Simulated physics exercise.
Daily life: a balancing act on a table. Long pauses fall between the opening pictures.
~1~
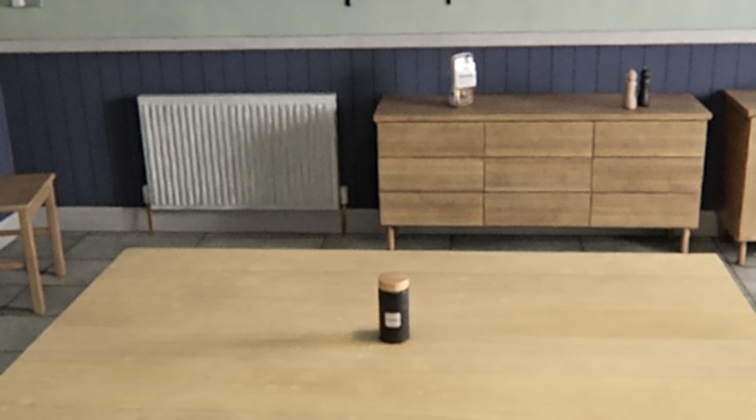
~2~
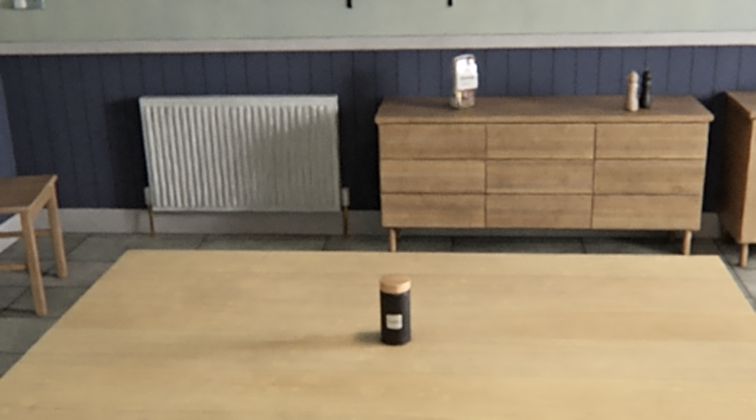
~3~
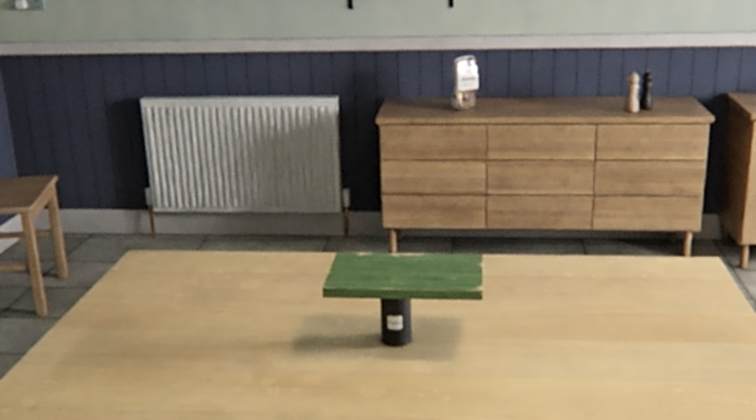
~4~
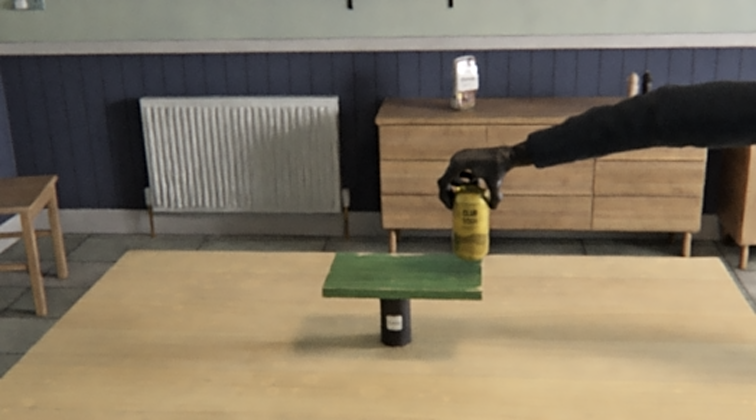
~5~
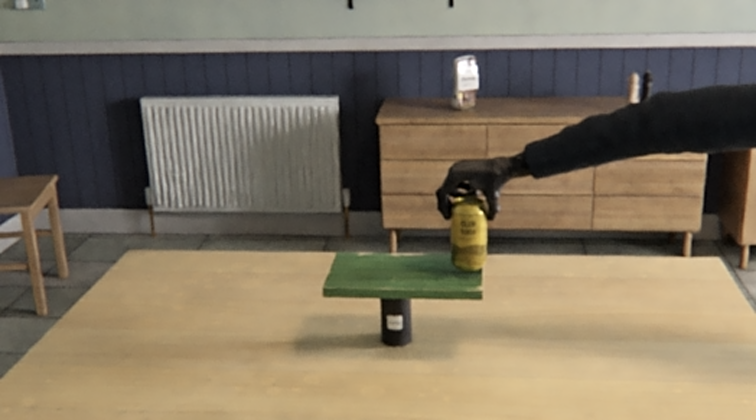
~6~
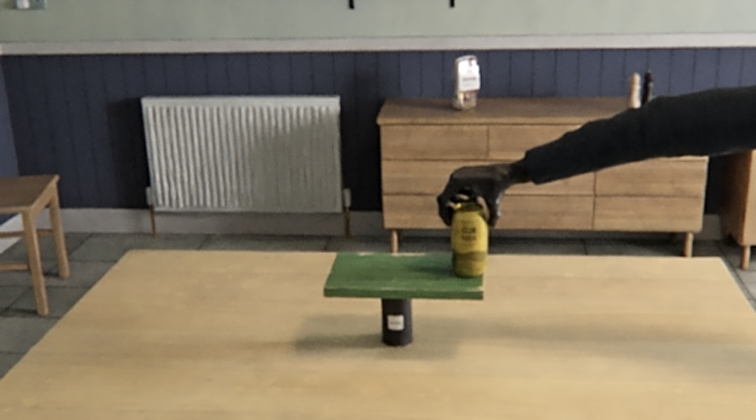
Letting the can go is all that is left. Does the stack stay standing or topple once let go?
The result: A fall.
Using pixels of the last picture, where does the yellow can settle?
Around (568, 331).
Then, 0.40 s past the last view, yellow can now fallen; green board rocked 41° from its first pose.
Then, 0.50 s past the last view, green board rocked 51° from its first pose.
Then, 0.80 s past the last view, green board now fallen.
Finally, fallen, yellow can and green board; black jar still in place. Final places as the last picture's camera would see them, yellow can near (568, 331). The stack gives way.
